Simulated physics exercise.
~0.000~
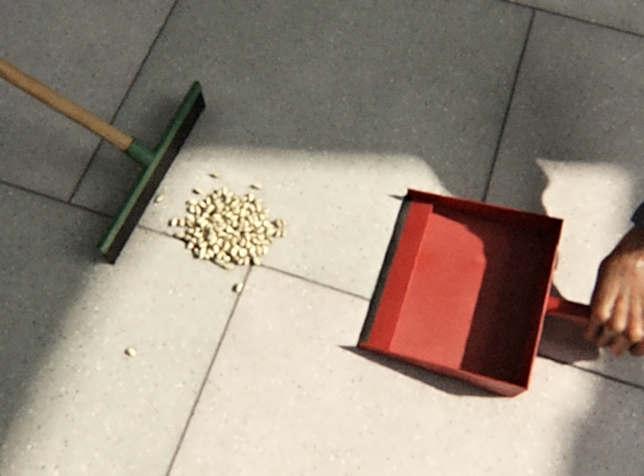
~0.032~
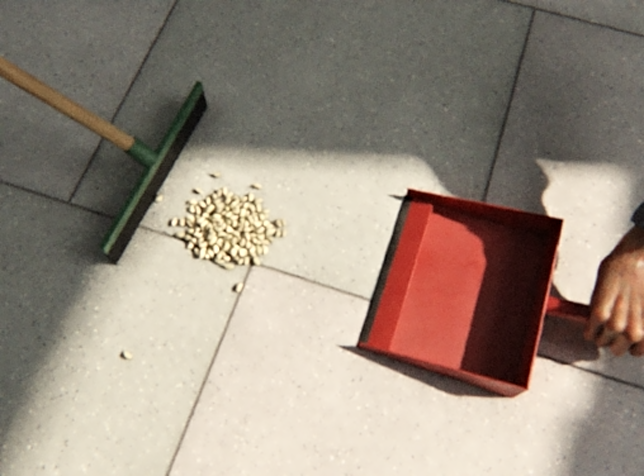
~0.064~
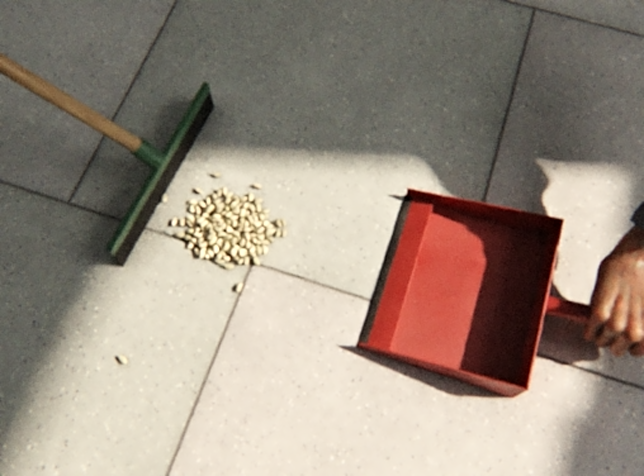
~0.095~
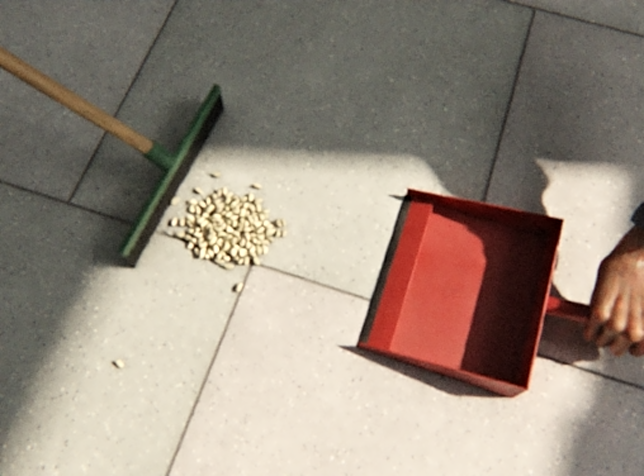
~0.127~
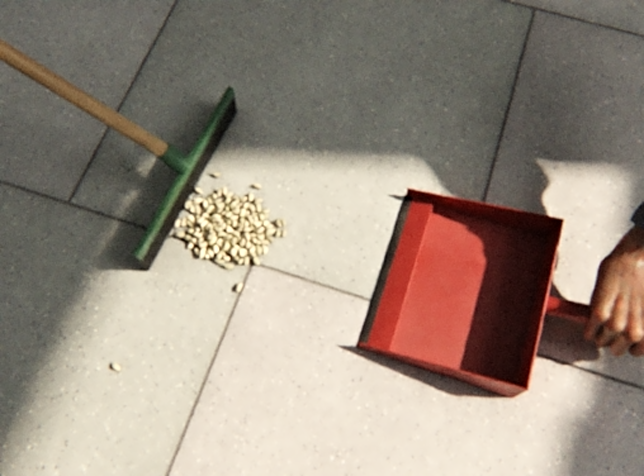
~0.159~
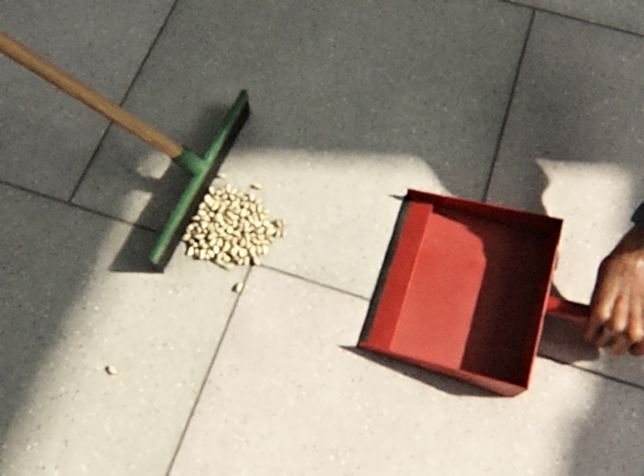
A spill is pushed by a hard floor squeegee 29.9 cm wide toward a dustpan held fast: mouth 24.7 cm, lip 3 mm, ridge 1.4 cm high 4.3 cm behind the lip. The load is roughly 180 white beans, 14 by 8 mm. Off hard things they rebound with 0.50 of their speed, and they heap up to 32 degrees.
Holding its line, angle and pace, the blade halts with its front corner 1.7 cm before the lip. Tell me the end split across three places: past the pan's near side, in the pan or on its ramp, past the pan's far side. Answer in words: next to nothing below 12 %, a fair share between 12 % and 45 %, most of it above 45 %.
Past the pan's near side - next to nothing; in the pan or on its ramp - a fair share; past the pan's far side - next to nothing.
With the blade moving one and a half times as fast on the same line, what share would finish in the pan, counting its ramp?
Then some 45 in a hundred.
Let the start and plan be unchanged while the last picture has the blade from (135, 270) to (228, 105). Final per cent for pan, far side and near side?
Final per cent - pan 35, far 0, near 20.
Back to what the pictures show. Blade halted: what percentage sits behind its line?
10 %.
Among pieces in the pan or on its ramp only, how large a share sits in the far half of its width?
60 per cent.
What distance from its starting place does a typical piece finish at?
Median shift: Approx. 24 cm.
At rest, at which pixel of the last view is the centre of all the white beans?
I'd put it at about (377, 269).
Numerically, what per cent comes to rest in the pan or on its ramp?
That works out at about 30 percent.
After 0.36 s, middle of the blade 16 cm from the lip; 0 % over the lip, far side 0 %, near side 0 %.
After 0.49 s, middle of the blade 7 cm from the lip; 0 % over the lip, far side 0 %, near side 5 %.
Then, at 0.75 s, middle of the blade 3 cm from the lip; 30 % over the lip, far side 0 %, near side 5 %.
In the end, at 2.2 s, near side 5 %, pan 30 %, far side 0 %, in front of the lip or behind the blade 65 %.
